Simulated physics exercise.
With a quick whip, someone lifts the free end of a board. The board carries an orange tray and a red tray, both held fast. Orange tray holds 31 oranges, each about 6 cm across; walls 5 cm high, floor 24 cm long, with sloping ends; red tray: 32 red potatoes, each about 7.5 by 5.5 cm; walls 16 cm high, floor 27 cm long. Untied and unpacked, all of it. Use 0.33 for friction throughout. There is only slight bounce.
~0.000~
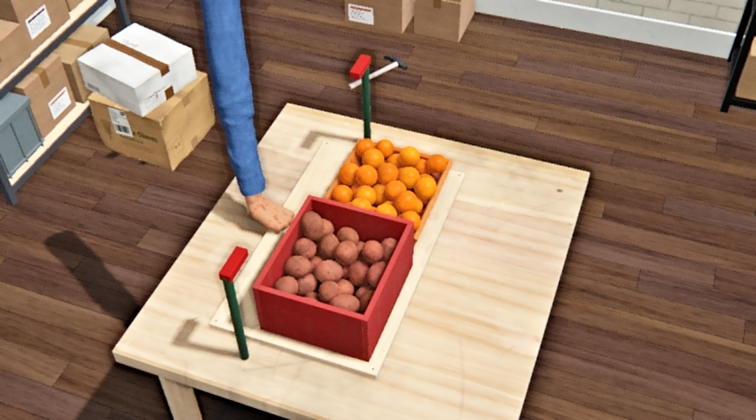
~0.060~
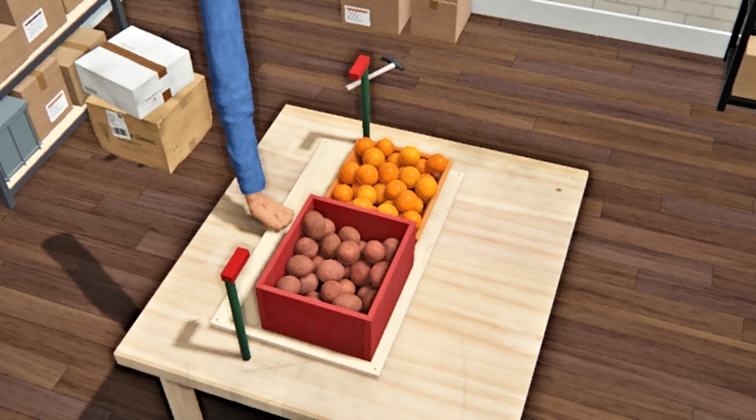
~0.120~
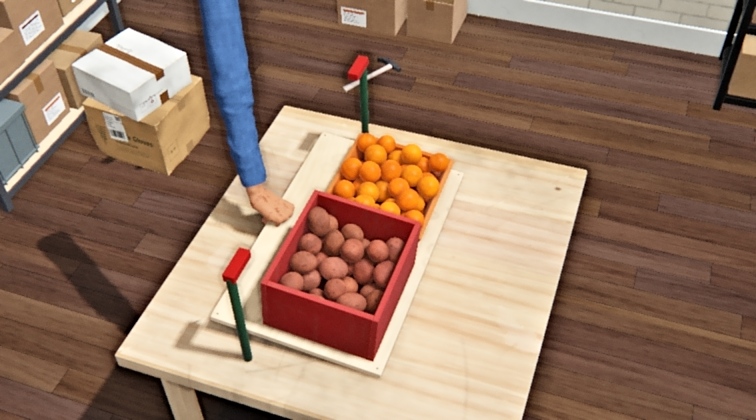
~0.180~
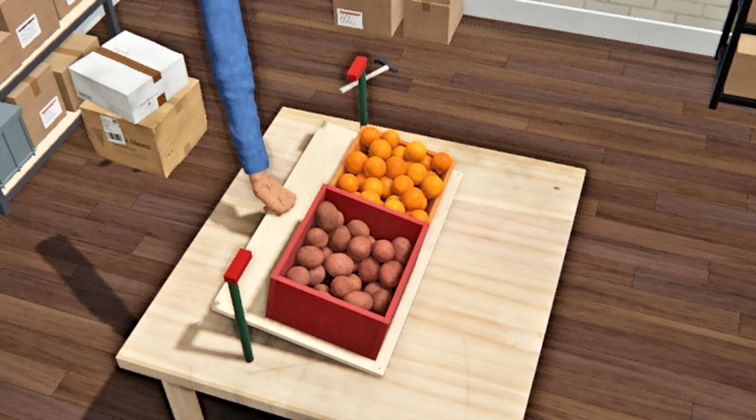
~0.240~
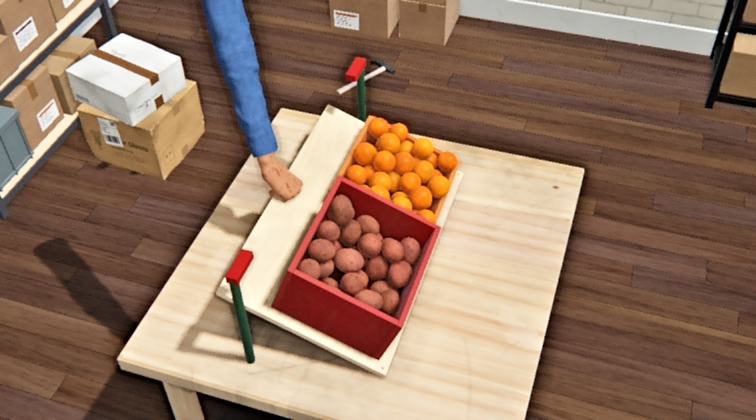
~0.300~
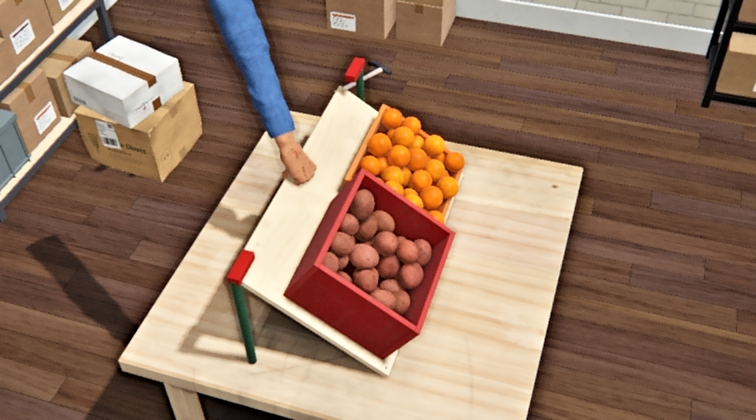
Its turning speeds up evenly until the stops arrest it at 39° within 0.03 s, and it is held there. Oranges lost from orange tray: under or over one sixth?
Over.
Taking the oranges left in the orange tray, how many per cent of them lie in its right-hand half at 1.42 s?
About 90 per cent.
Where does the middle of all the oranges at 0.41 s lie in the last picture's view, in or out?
At about (431, 176) in pixels.
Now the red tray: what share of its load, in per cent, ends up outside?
Red tray 5 per cent.
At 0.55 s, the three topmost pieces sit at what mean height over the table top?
Roughly 26 centimetres.
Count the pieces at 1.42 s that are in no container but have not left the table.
Count of pieces: About 12.
After 0.31 s, the board meets the red stops.
After 0.41 s, tilt 39°; orange tray 30 in, 1 out and red tray 32 in, 0 out.
After 0.55 s, tilt 39°; orange tray 19 in, 12 out and red tray 31 in, 1 out.
After 0.81 s, tilt 39°; orange tray 13 in, 18 out and red tray 30 in, 2 out.
Final count (at 1.42 s), orange tray 11 in, 20 out and red tray 30 in, 2 out. Asked share, 20 of 31, 65 per cent.
